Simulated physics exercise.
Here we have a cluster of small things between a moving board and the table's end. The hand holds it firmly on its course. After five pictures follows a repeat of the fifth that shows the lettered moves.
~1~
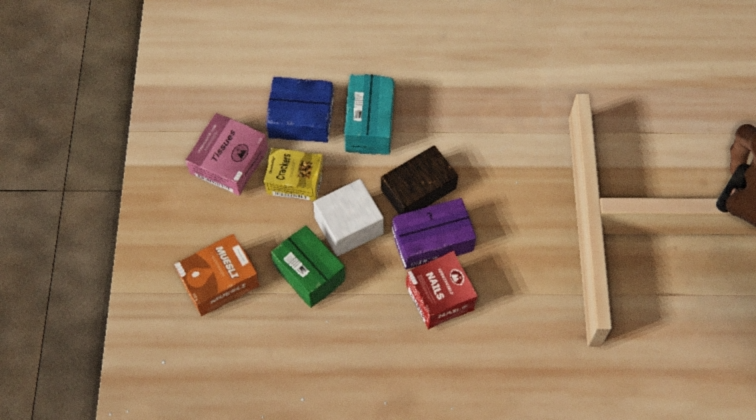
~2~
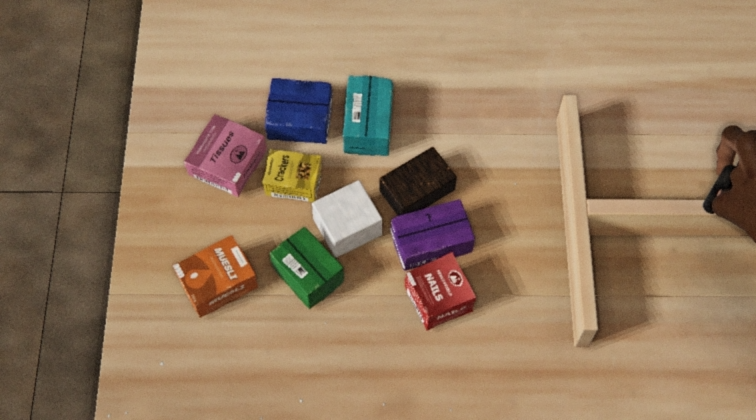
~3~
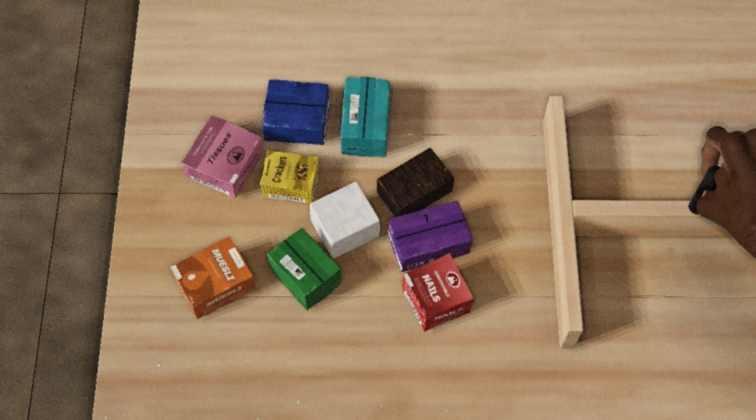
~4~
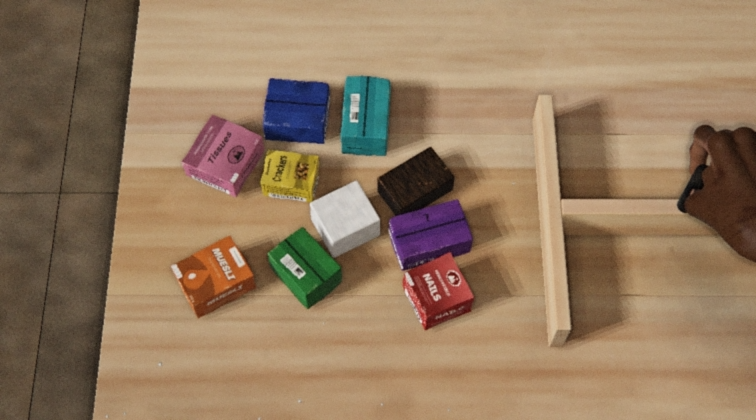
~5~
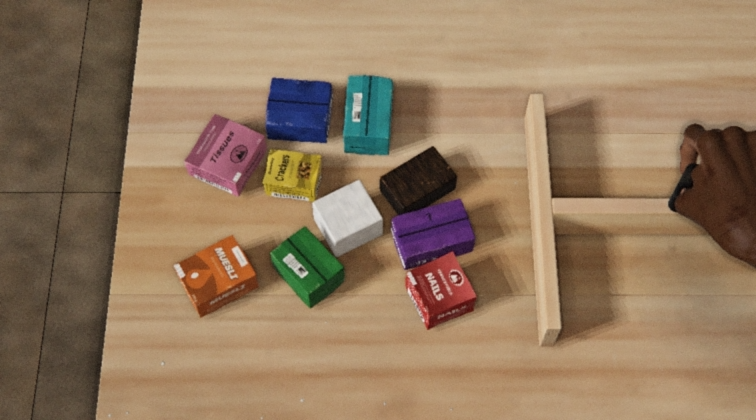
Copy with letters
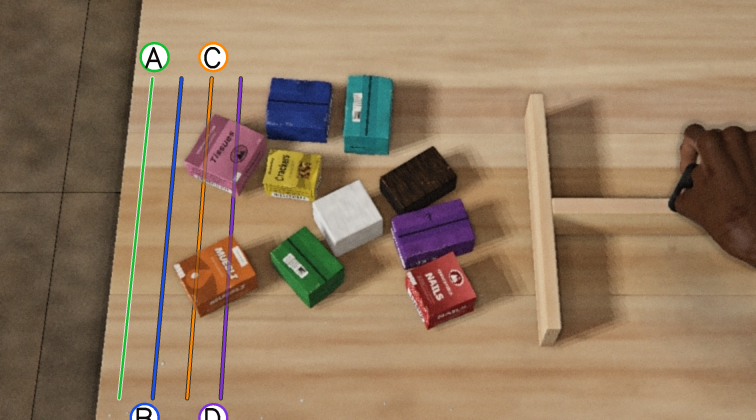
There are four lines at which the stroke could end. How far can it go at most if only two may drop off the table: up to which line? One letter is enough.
Up to line D.
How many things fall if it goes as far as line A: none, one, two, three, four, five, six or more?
By then, six or more.
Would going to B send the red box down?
No.
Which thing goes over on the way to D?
The pink box.
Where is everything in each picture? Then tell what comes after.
Red box (441, 290); turquoise box (370, 114); yellow packet (294, 175), in the first frame.
Board (580, 206); orange packet (216, 277), in the second frame.
Board (565, 207); purple box (430, 237), in the third frame.
Board (554, 206); green box (305, 268), in the fourth frame.
Board (545, 205); white block (348, 219); red box (441, 291); turquoise box (369, 115), in the fifth frame.
On the copy, A at (137, 227); B at (168, 227); C at (200, 227); D at (232, 227).
On D. First, board (432, 205); red box (398, 283); white block (324, 211).
Then, board (319, 205); pink box (168, 150); orange packet (166, 294).
Finally, board (233, 205); pink box over the edge; orange packet (113, 324); one fallen.
By contrast, A drops ten; B drops six; C drops five.
